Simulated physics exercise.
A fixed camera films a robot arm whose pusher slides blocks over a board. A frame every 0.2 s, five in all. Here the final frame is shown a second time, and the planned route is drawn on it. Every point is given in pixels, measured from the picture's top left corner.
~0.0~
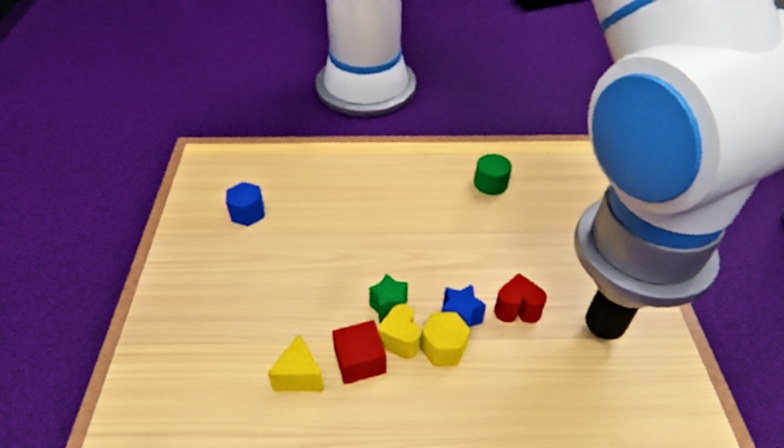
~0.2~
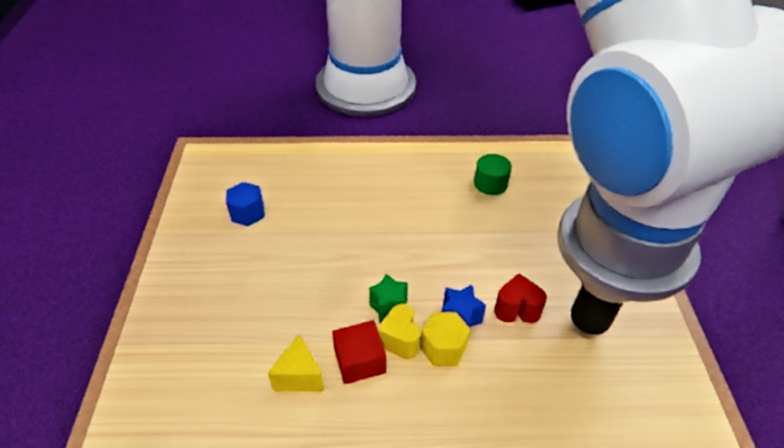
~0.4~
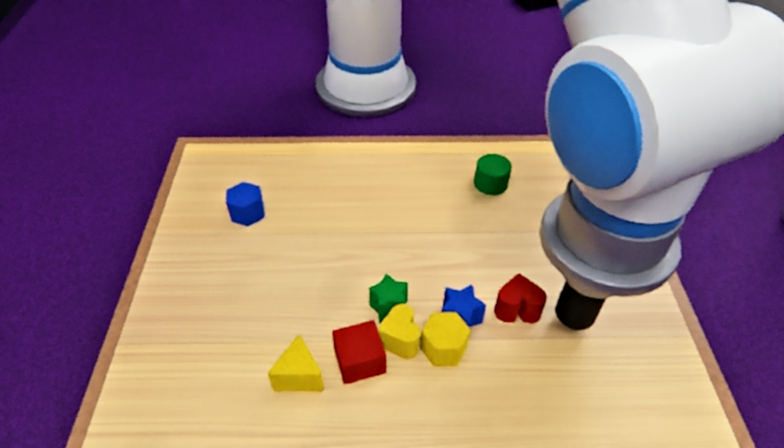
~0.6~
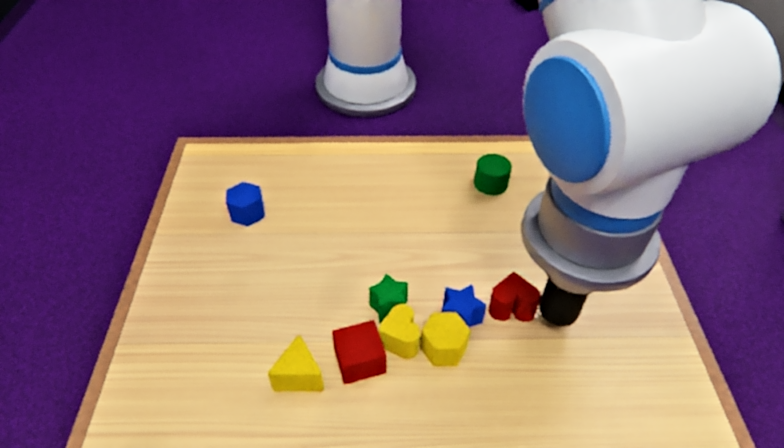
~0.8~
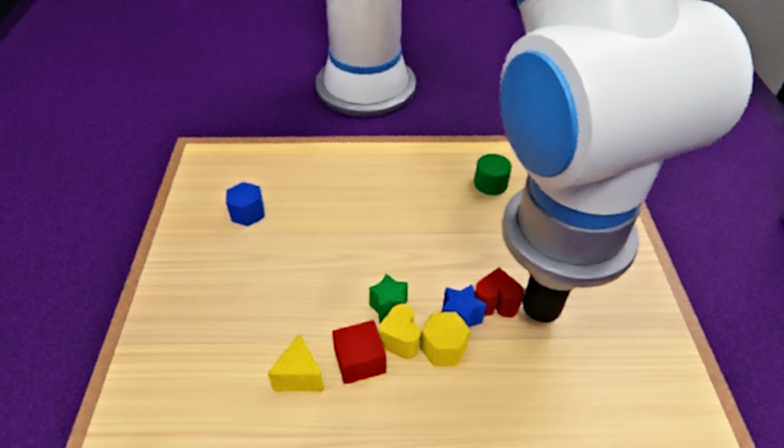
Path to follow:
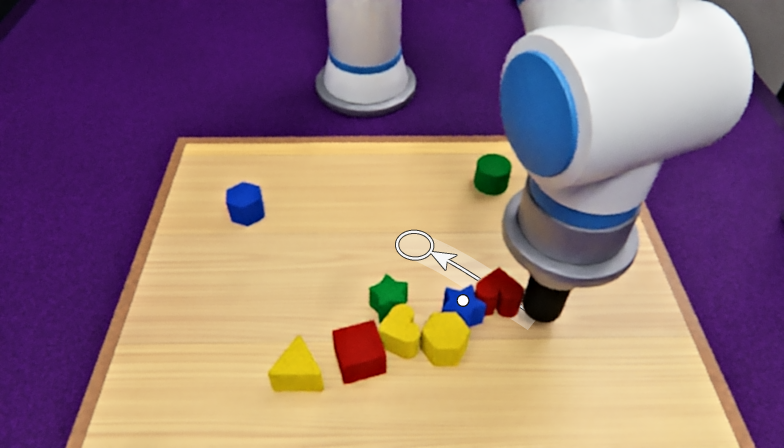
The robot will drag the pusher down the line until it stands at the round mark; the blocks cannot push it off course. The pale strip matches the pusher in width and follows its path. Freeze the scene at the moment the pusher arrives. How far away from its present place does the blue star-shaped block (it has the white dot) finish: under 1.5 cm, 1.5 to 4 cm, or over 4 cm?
It will fall in the middle band, 1.5 to 4 cm.
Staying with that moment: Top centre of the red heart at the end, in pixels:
Its top centre is at about (403, 249).
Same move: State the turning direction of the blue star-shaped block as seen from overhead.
The turn is anti-clockwise.
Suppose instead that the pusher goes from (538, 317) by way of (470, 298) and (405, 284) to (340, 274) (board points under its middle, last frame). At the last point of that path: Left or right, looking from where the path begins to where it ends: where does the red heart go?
Right.
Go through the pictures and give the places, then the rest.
In the first frame, pusher's lower end at (606, 322); yellow six-sided block at (446, 330); blue star-shaped block at (463, 301); red heart at (522, 291).
In the second frame, pusher at (591, 318); blocks still.
In the third frame, pusher at (575, 314); blocks still.
In the fourth frame, pusher at (559, 310); red heart at (516, 289).
In the fifth frame, pusher at (542, 306); yellow six-sided block at (446, 330); blue star-shaped block at (463, 301); red heart at (500, 285).
Drawn move, from (538, 317) over (495, 290) and (455, 265) to (415, 245); the dot is on the blue star-shaped block.
On the path given first. One third of the way, pusher at (498, 279); blue star-shaped block at (446, 292), turned 55° anticlockwise; red heart at (456, 264), turned 20° anticlockwise.
Two thirds of the way, pusher at (457, 253); blue star-shaped block at (444, 292), turned 60° anticlockwise; red heart at (420, 256), turned 75° anticlockwise.
At the end, pusher at (415, 234); yellow six-sided block still; blue star-shaped block at (444, 292), turned 60° anticlockwise; red heart at (403, 249), turned 155° anticlockwise.
